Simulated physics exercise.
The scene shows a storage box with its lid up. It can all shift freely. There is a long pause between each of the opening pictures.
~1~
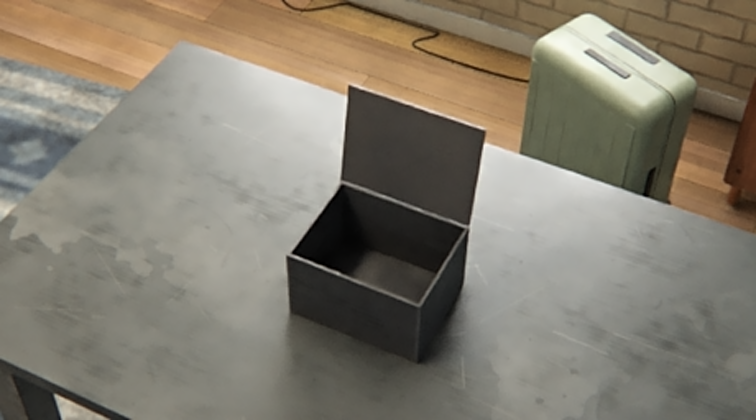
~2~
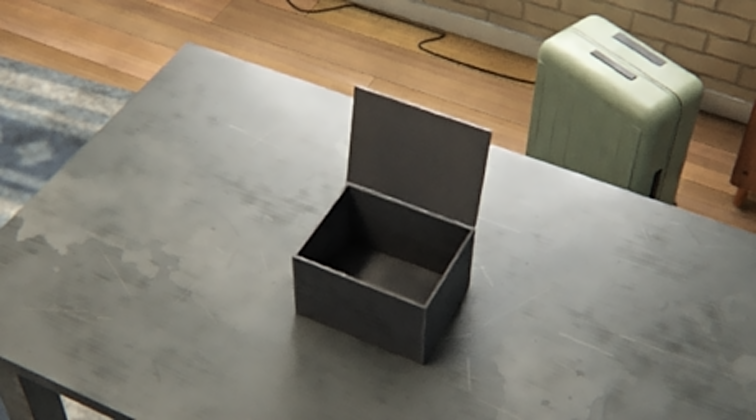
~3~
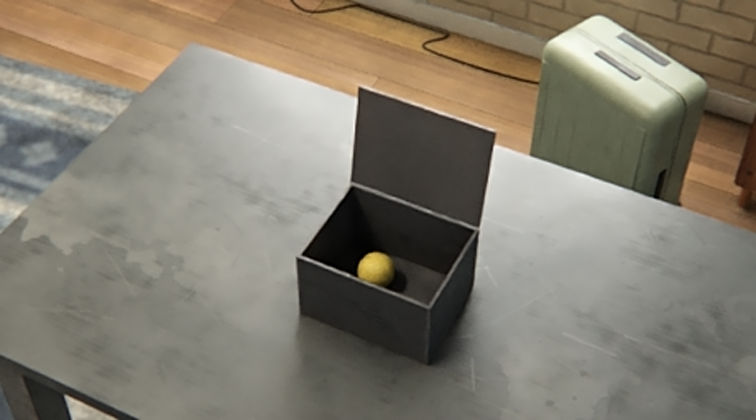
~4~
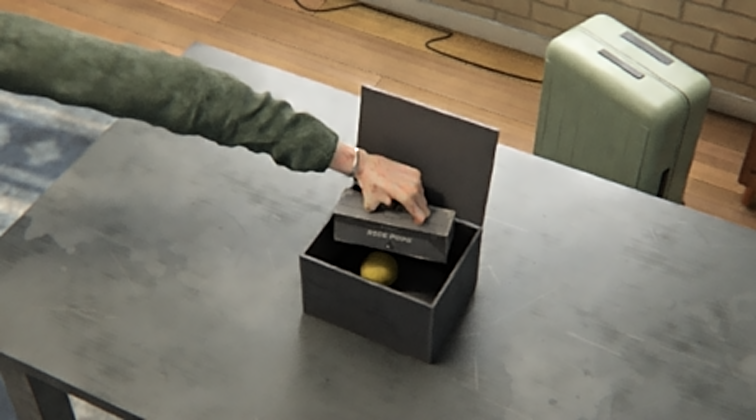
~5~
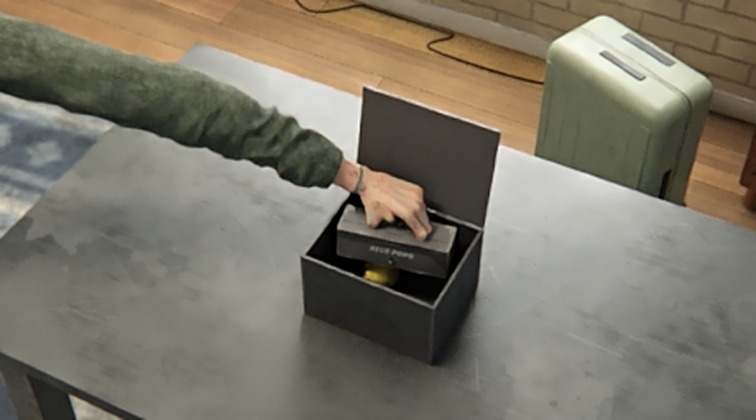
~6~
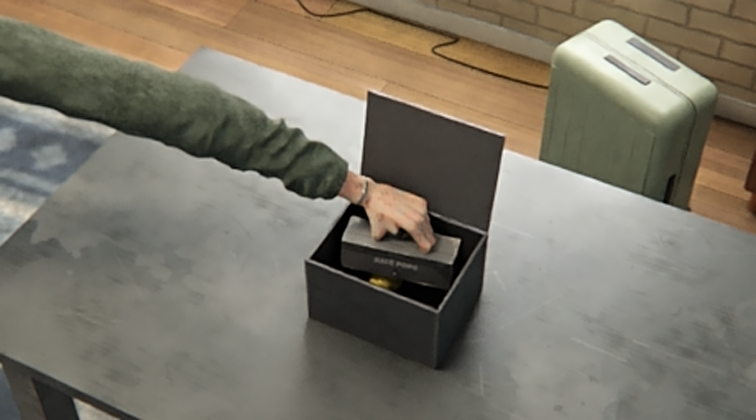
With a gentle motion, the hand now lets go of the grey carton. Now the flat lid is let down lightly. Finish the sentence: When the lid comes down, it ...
When the lid comes down, it meets the rim.
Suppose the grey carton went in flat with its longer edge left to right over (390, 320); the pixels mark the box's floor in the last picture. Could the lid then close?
Well, in that case it fits down fine.
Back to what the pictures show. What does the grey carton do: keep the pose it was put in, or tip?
Once everything settles, the grey carton ends up at a slant.
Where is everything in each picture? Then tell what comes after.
In the first frame, the last thing is not in view yet.
In the second frame, the last thing is not in view yet.
In the third frame, the last thing is not in view yet.
In the fourth frame, still above its spot; grey carton (394, 225).
In the fifth frame, still above its spot; grey carton (397, 242).
In the sixth frame, in place under the hand; grey carton (401, 253).
Then, 0.70 s on from there, grey carton on its side near (388, 305); yellow lemon shifted a little.
Then, 1.50 s on from there, lid 66° above the rim; grey carton on its side near (388, 305); yellow lemon shifted a little.
Then, 2.10 s on from there, lid 23° above the rim; grey carton on its side near (388, 305); yellow lemon shifted a little.
In the end, lid shut; toppled in the box, grey carton; yellow lemon unmoved. At the end, from the last picture's camera, grey carton near (388, 305).
